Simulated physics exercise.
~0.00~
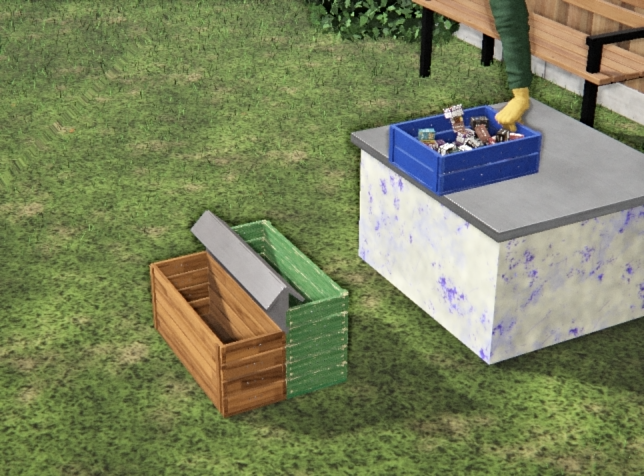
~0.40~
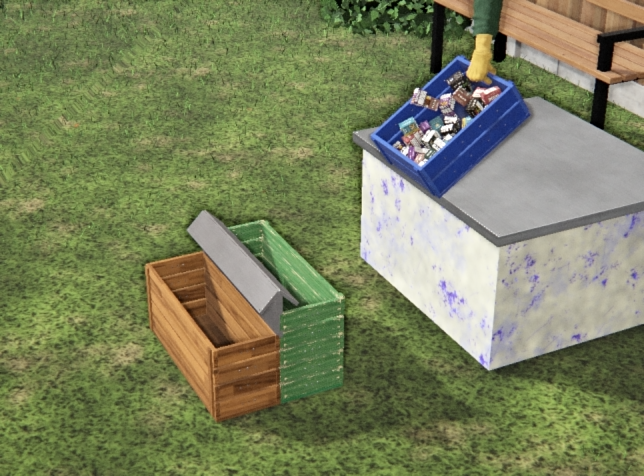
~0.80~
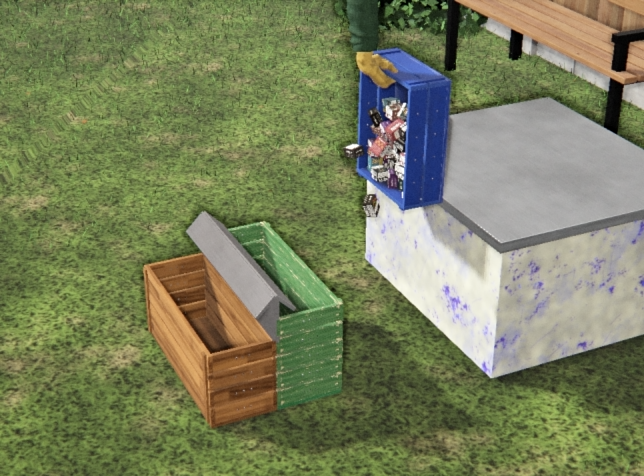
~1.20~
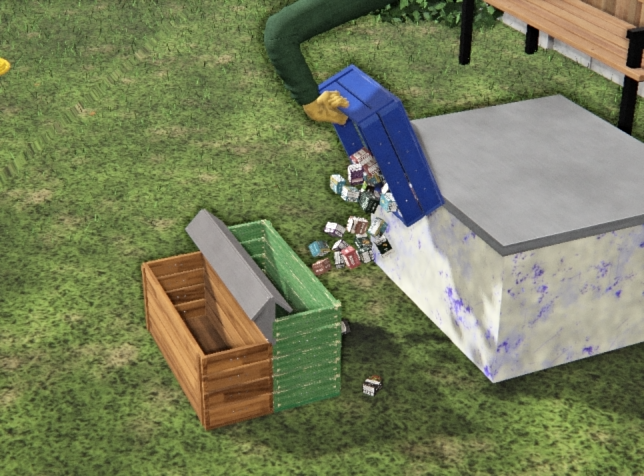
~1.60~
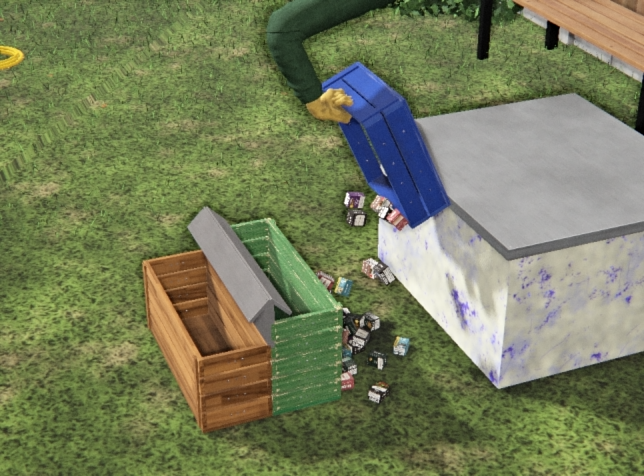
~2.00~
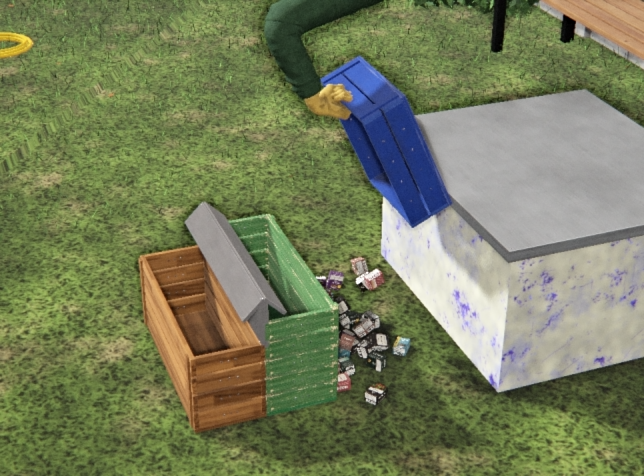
At the start, a gloved hand in a green sleeve holds a blue crate full of small cartons on a gray-topped block, while a green trough and a wooden bin sit on the grass below with a gray peaked splitter between them. The hand tilts the crate and swings it over the block's left edge, and the first cartons slip out. As the crate tips past upright, the rest tumble down in a stream. They land on the grass between the block and the green trough. Finally the crate rests steeply tipped, with the cartons scattered beside the trough.
